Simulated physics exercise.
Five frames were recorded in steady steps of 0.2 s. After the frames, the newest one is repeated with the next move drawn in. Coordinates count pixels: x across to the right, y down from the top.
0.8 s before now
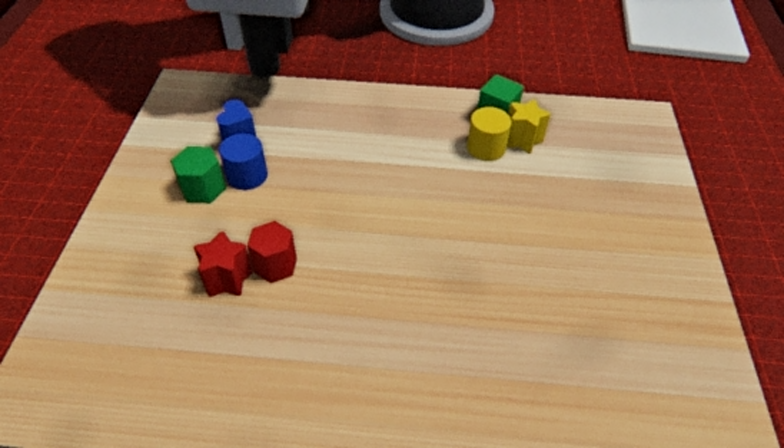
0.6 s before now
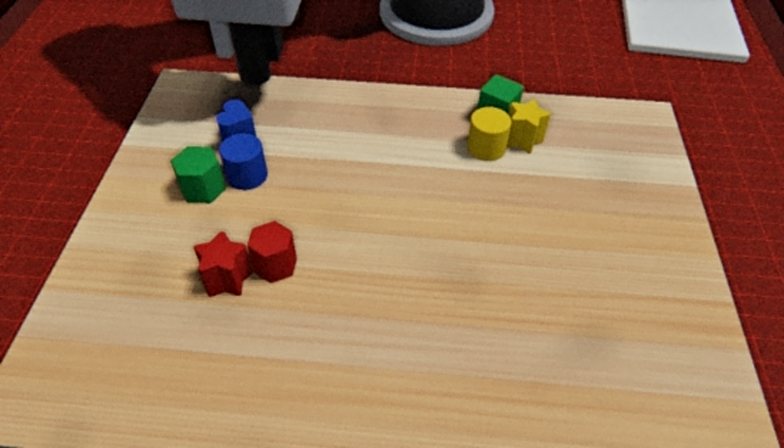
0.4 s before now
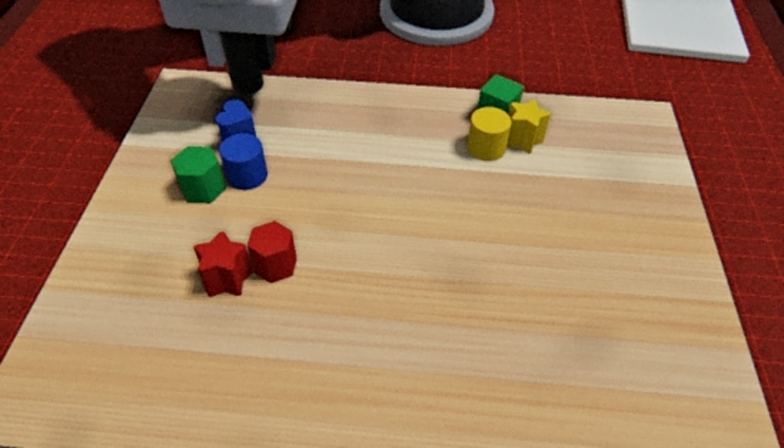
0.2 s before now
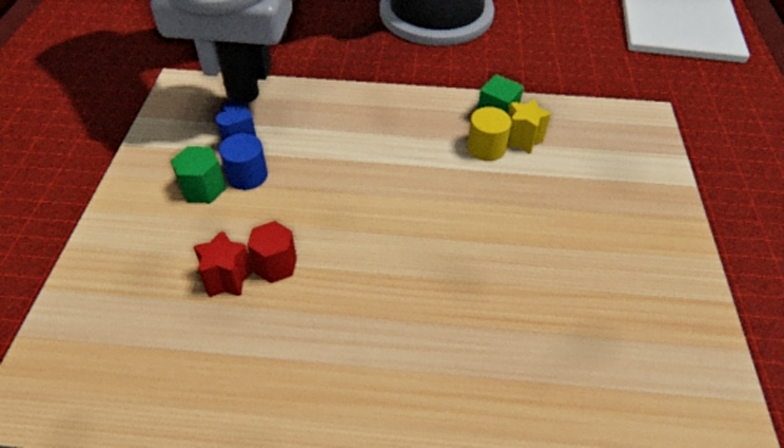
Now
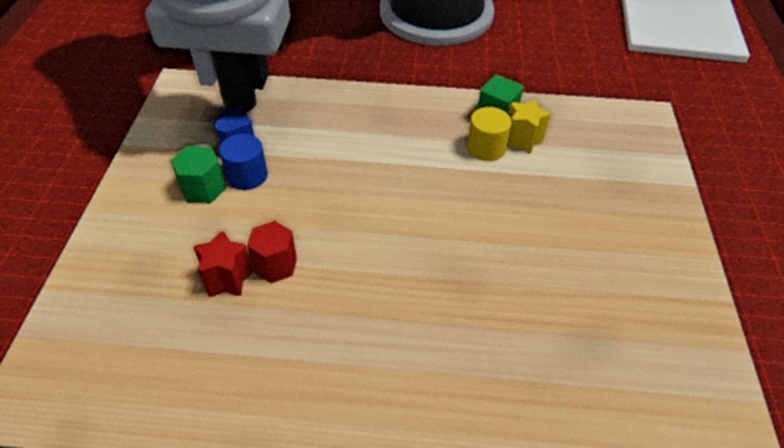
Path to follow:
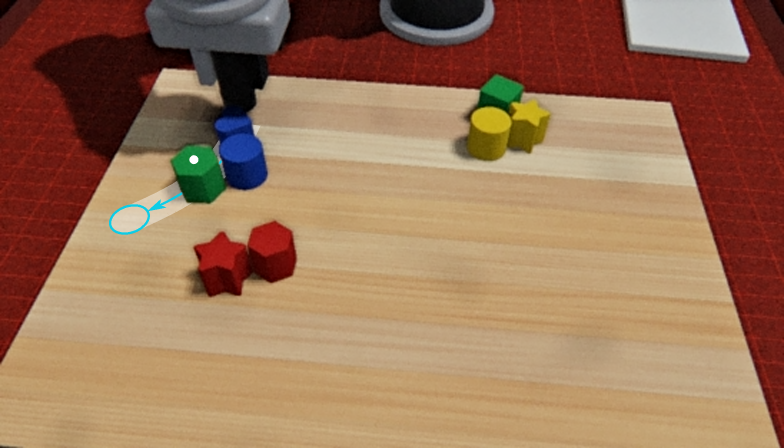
The black tool moves down and slightly left to the blue heart-shaped block behind the blue cylinder.
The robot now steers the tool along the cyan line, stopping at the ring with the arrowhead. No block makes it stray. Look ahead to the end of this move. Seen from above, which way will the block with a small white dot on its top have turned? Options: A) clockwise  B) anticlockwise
I choose A.
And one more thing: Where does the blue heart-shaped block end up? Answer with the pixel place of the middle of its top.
That would be at about pixel (211, 170).
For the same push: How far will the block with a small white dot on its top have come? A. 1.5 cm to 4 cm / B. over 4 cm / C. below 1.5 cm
(B)
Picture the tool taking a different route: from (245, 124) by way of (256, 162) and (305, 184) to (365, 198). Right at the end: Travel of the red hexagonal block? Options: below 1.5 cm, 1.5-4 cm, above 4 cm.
The distance will be below 1.5 cm.
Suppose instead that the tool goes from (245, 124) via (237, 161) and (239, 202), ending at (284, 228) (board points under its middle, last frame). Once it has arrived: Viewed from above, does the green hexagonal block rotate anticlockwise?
That would be a no.
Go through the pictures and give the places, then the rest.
The first frame shows tip of the tool (265, 69), middles of tops, green hexagonal block (194, 160), blue heart-shaped block (234, 112), blue circular block (240, 147).
The second frame shows tool (256, 77), nothing pushed.
The third frame shows tool (248, 86), nothing pushed.
The fourth frame shows tool (243, 95), nothing pushed.
The fifth frame shows tool (241, 105), green hexagonal block (194, 160), blue heart-shaped block (233, 118), blue circular block (240, 147).
The line goes from (245, 124) over (223, 159) and (184, 192) to (130, 219); the dot is on the green hexagonal block.
The first path, step by step. One third of the way, tool (218, 140); green hexagonal block (186, 174), turned 45° clockwise; blue heart-shaped block (219, 154), turned 30° anticlockwise; blue circular block (249, 167).
Two thirds of the way, tool (177, 173); green hexagonal block (167, 193), turned 50° clockwise; blue heart-shaped block (211, 170), turned 95° anticlockwise; blue circular block (253, 169).
At the end, tool (120, 200); green hexagonal block (157, 205), turned 20° clockwise; blue heart-shaped block (211, 170), turned 95° anticlockwise; blue circular block (253, 169).
